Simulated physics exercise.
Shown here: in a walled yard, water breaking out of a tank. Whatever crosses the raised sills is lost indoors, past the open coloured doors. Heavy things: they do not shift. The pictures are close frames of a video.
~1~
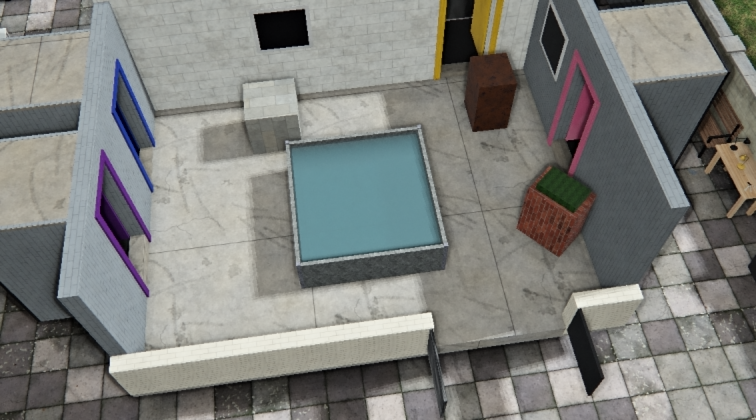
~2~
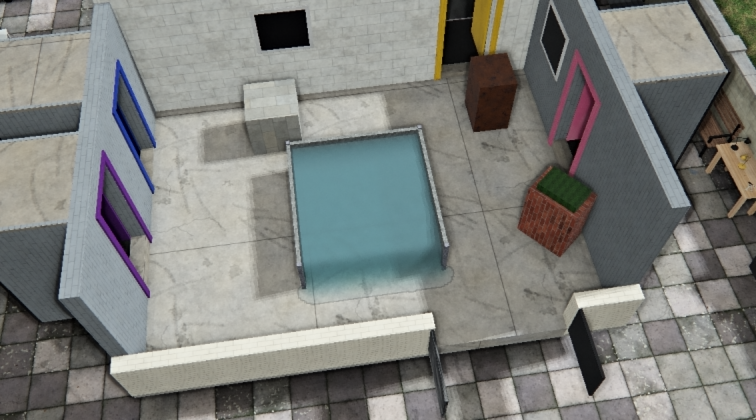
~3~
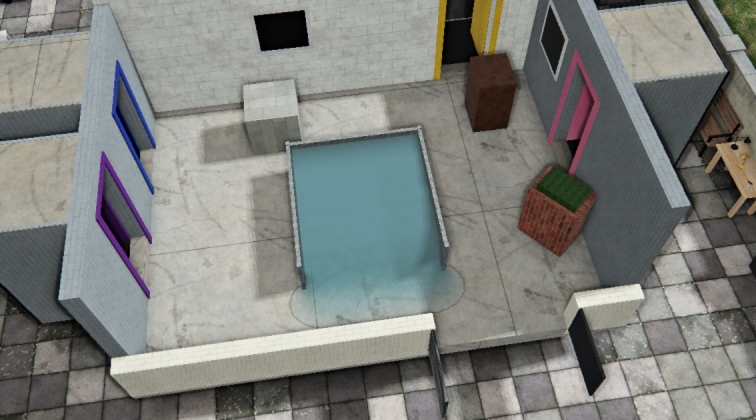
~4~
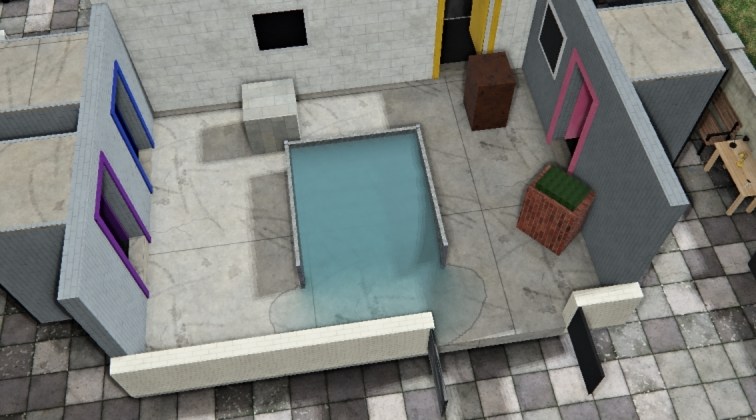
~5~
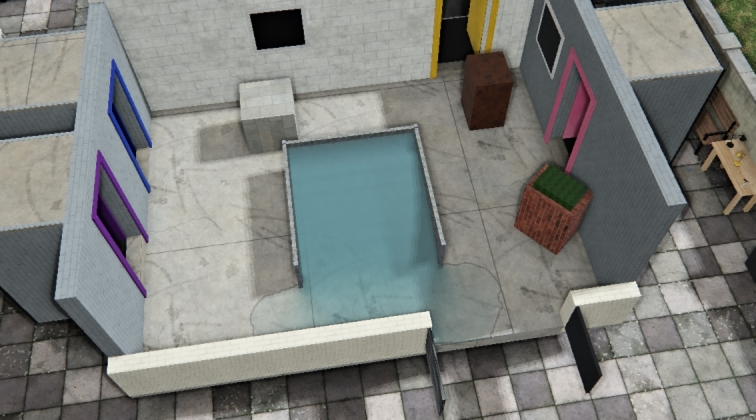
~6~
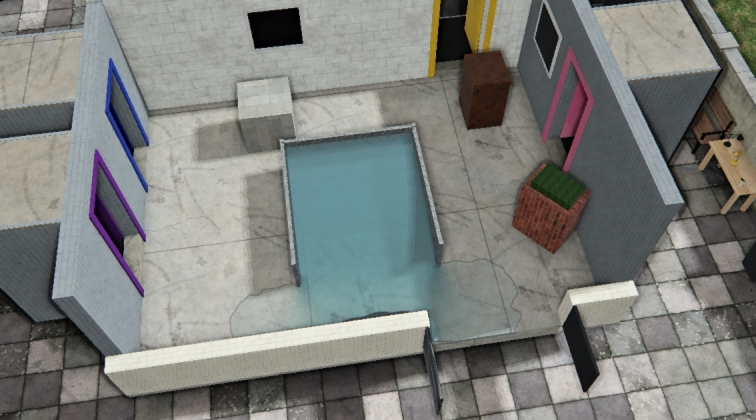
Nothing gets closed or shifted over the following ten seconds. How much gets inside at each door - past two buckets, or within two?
The yellow door within two, the pink door within two, the purple door within two, the blue door past two.
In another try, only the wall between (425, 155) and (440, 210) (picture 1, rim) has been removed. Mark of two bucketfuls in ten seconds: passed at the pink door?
With the breach moved, the pink one overshoots.
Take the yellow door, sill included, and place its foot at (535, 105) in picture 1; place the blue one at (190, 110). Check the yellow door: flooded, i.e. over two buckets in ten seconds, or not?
In this case yellow stays within the limit.
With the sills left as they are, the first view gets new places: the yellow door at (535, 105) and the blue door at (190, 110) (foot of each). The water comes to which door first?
It would be the purple door, I think.
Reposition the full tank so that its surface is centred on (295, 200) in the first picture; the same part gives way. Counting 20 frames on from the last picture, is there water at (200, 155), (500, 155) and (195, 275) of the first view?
One after the other: Reached, reached, reached.
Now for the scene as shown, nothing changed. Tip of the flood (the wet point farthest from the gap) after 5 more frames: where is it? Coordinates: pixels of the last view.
Close to (140, 372).
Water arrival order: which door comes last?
My answer: The one in yellow.
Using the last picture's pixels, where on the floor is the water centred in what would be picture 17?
Estimate: (342, 270).
A moment on, water covers 20 % of the floor; the yellow door not reached, the pink door not reached, the purple door not reached, the blue door not reached.
Next, water covers 30 % of the floor; the yellow door not reached, the pink door not reached, the purple door wet at the sill, nothing in, the blue door not reached.
Then, water covers 50 % of the floor; the yellow door not reached, the pink door wet at the sill, nothing in, the purple door wet at the sill, nothing in, the blue door wet at the sill, nothing in.
Later, water covers 80 % of the floor; the yellow door not reached, the pink door wet at the sill, nothing in, the purple door wet at the sill, nothing in, the blue door under two buckets in.
In the end, water covers 95 % of the floor; the yellow door wet at the sill, nothing in, the pink door wet at the sill, nothing in, the purple door wet at the sill, nothing in, the blue door far over two buckets in.
